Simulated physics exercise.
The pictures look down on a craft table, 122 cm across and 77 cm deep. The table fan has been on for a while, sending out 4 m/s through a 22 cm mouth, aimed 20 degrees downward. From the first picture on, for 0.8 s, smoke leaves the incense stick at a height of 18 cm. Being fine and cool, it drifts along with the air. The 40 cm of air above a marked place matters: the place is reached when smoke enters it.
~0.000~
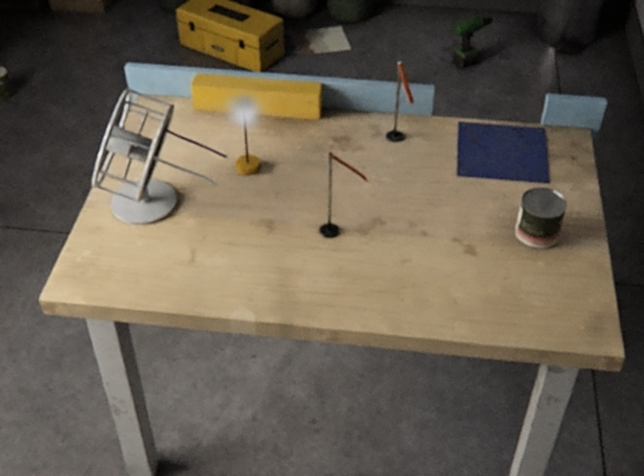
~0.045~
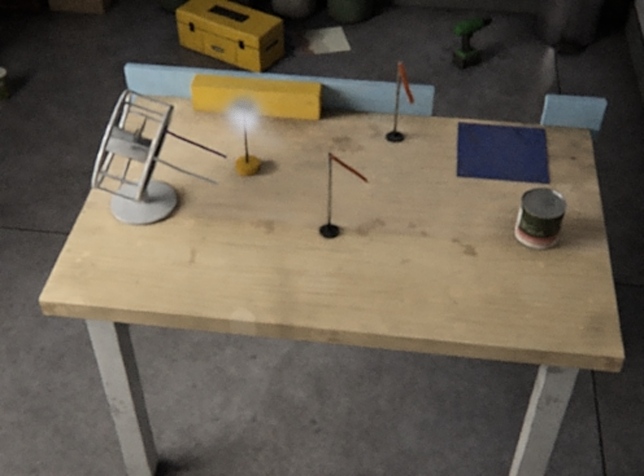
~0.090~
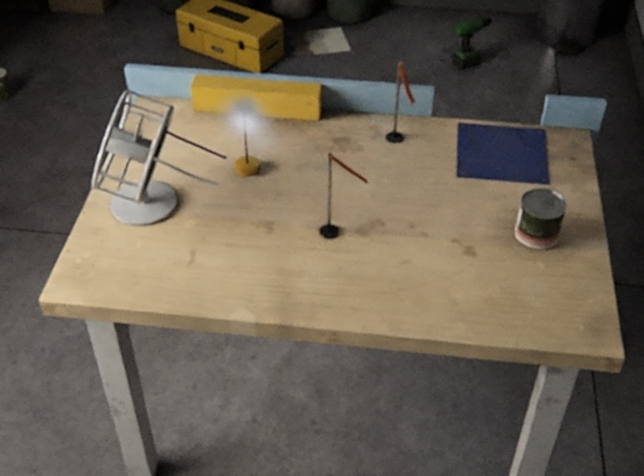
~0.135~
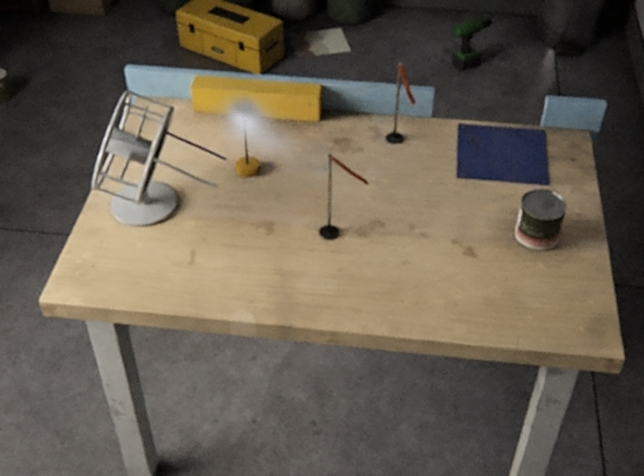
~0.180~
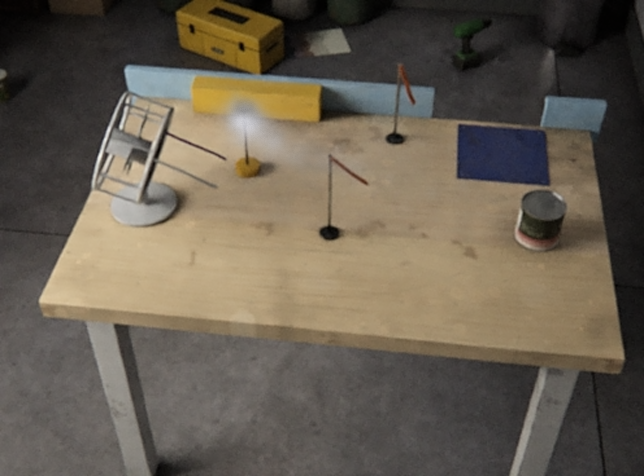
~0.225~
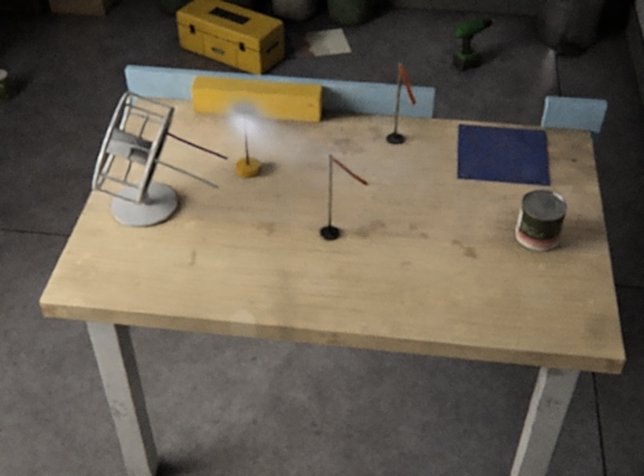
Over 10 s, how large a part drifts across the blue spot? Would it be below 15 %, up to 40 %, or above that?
I would say more than 40 %.
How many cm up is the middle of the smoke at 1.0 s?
The centre hangs close to 8 centimetres up.
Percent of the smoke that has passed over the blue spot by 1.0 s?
Roughly 40 per cent.
By 1.0 s, 21 % is gone from the area; 41 % has passed over the blue spot, and the middle of the rest is near (478, 126).
By 2.0 s, 82 % is gone from the area; 68 % has passed over the blue spot, and the middle of the rest is near (592, 89).
By 4.0 s, 100 % is gone from the area; 69 % has passed over the blue spot.
By 10.0 s, 100 % is gone from the area; 69 % has passed over the blue spot.
